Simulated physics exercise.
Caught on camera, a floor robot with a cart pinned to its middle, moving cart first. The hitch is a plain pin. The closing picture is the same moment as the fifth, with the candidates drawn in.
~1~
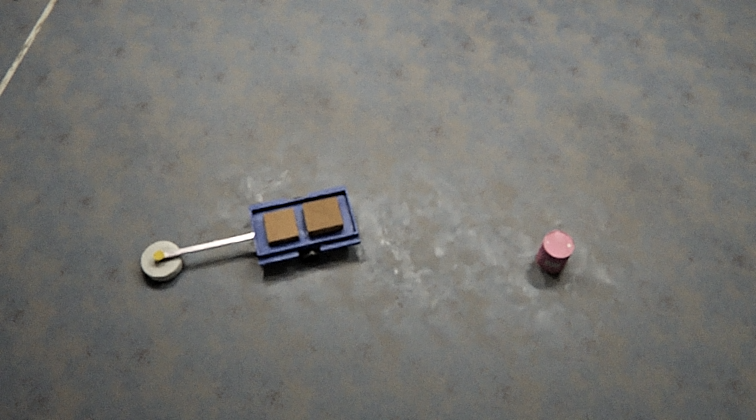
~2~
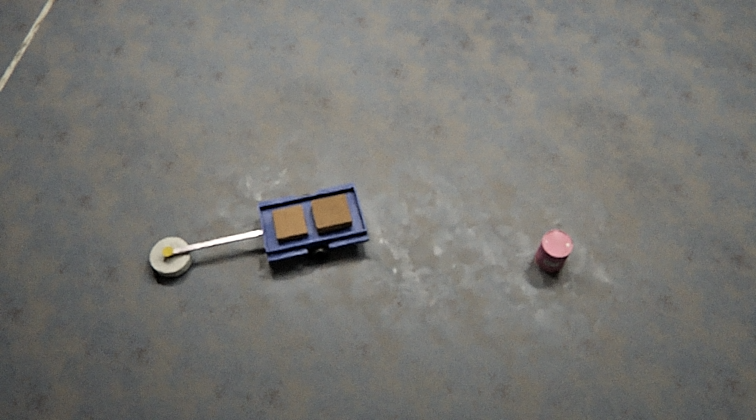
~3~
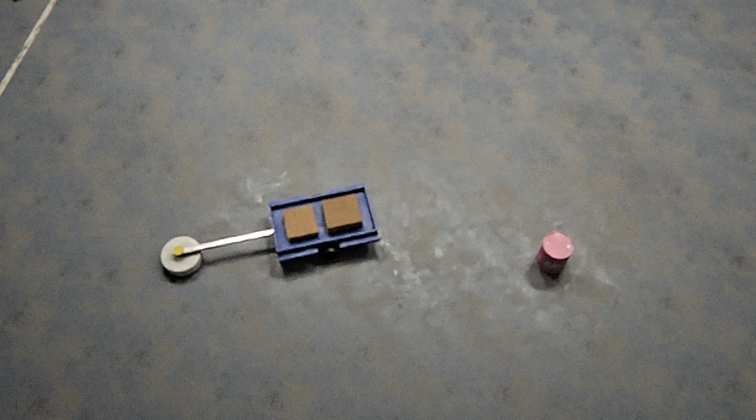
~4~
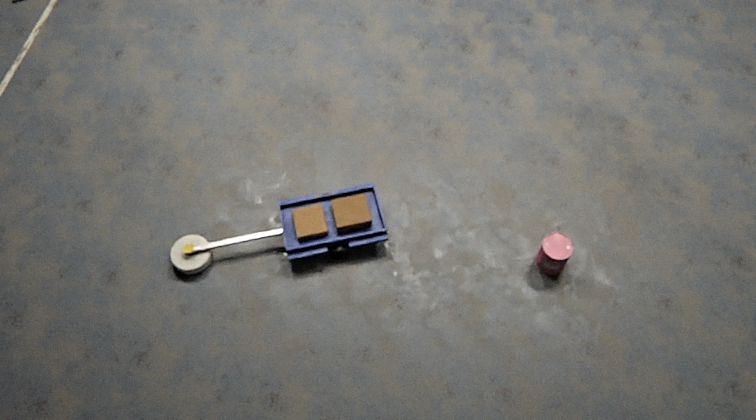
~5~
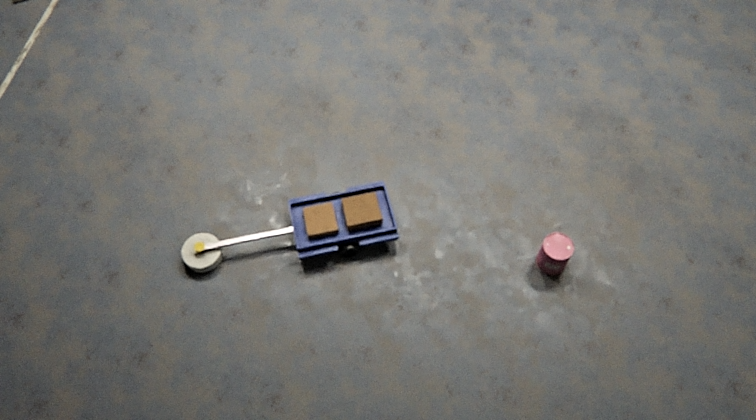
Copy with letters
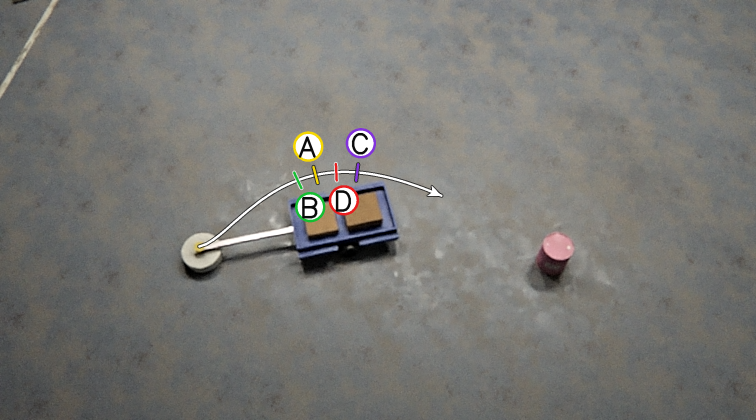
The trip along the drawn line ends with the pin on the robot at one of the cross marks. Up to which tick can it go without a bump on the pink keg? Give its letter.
It can go as far as C.
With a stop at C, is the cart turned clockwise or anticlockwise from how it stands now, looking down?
Clockwise.
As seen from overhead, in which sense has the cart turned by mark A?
Clockwise.
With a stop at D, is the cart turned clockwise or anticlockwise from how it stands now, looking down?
For that mark, clockwise.
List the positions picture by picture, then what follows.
The first picture shows blue cart (304, 224); pink keg (551, 260); robot (162, 260).
The second picture shows robot (171, 256); blue cart (312, 221); pink keg (549, 259).
The third picture shows robot (181, 255); blue cart (323, 220); pink keg (550, 261).
The fourth picture shows robot (191, 253); blue cart (332, 220); pink keg (550, 262).
The fifth picture shows robot (202, 251); blue cart (342, 218); pink keg (550, 262).
On the marked copy, A at (316, 175); B at (298, 180); C at (357, 172); D at (336, 172); the route from (199, 247) via (313, 176) to (442, 196).
Following C. Soon after the start, robot (253, 213), cart (393, 213).
Later, robot (305, 183), cart (436, 220).
In the end, robot (357, 178), cart (478, 239); nothing has been touched.
As for the rest, A is safe but short; B is safe but short; D is safe but short.
